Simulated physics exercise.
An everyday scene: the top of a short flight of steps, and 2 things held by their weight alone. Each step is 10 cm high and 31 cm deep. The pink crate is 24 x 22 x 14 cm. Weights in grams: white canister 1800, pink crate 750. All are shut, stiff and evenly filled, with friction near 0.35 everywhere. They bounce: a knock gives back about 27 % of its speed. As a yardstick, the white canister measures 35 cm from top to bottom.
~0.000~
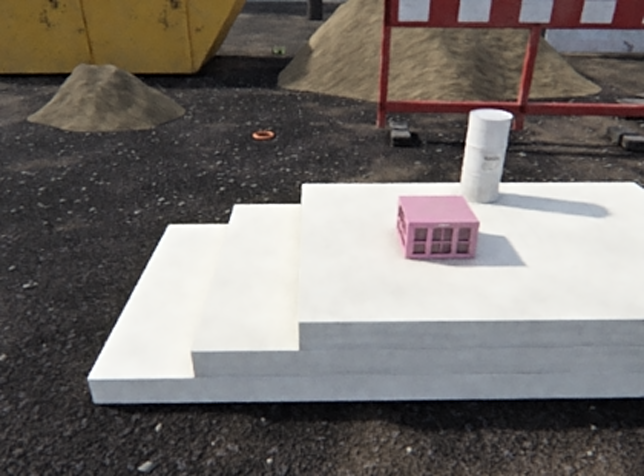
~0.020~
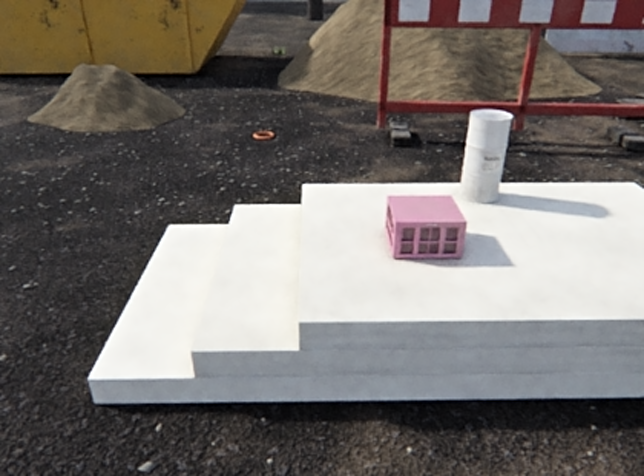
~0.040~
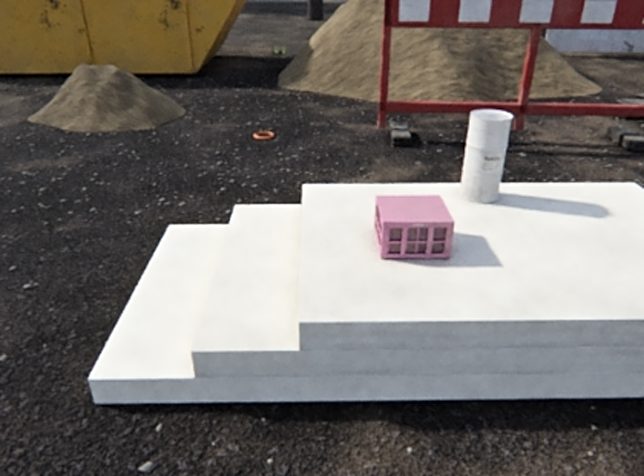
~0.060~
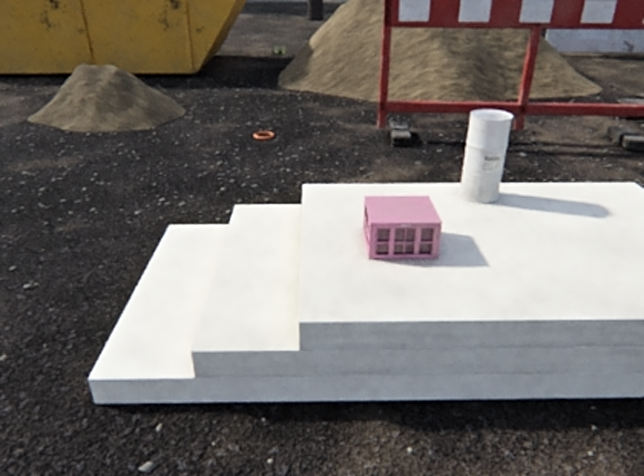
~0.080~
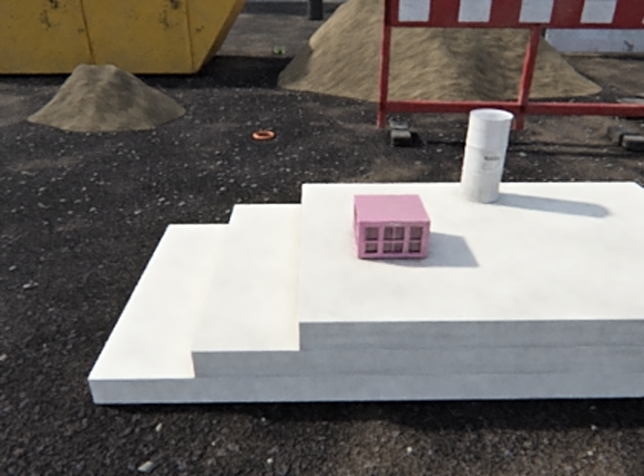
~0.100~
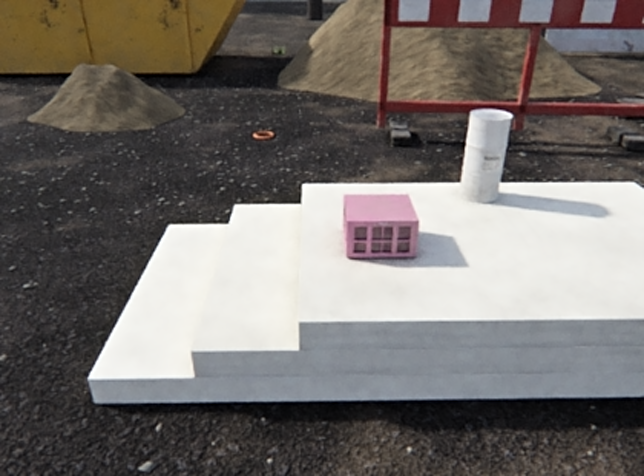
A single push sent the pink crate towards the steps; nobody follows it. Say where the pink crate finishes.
It ends partway down.
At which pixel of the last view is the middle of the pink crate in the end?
Near (223, 252).
Around 0.30 s, 3 cm past the top edge and 0 cm lower; pink crate near (292, 226).
Around 0.40 s, 15 cm past the top edge and 6 cm lower; pink crate near (259, 242).
Finally (1.1 s), 28 cm past the top edge and 10 cm lower; white canister still in place (within 12 cm). Final places as that camera would see them, pink crate near (223, 252).
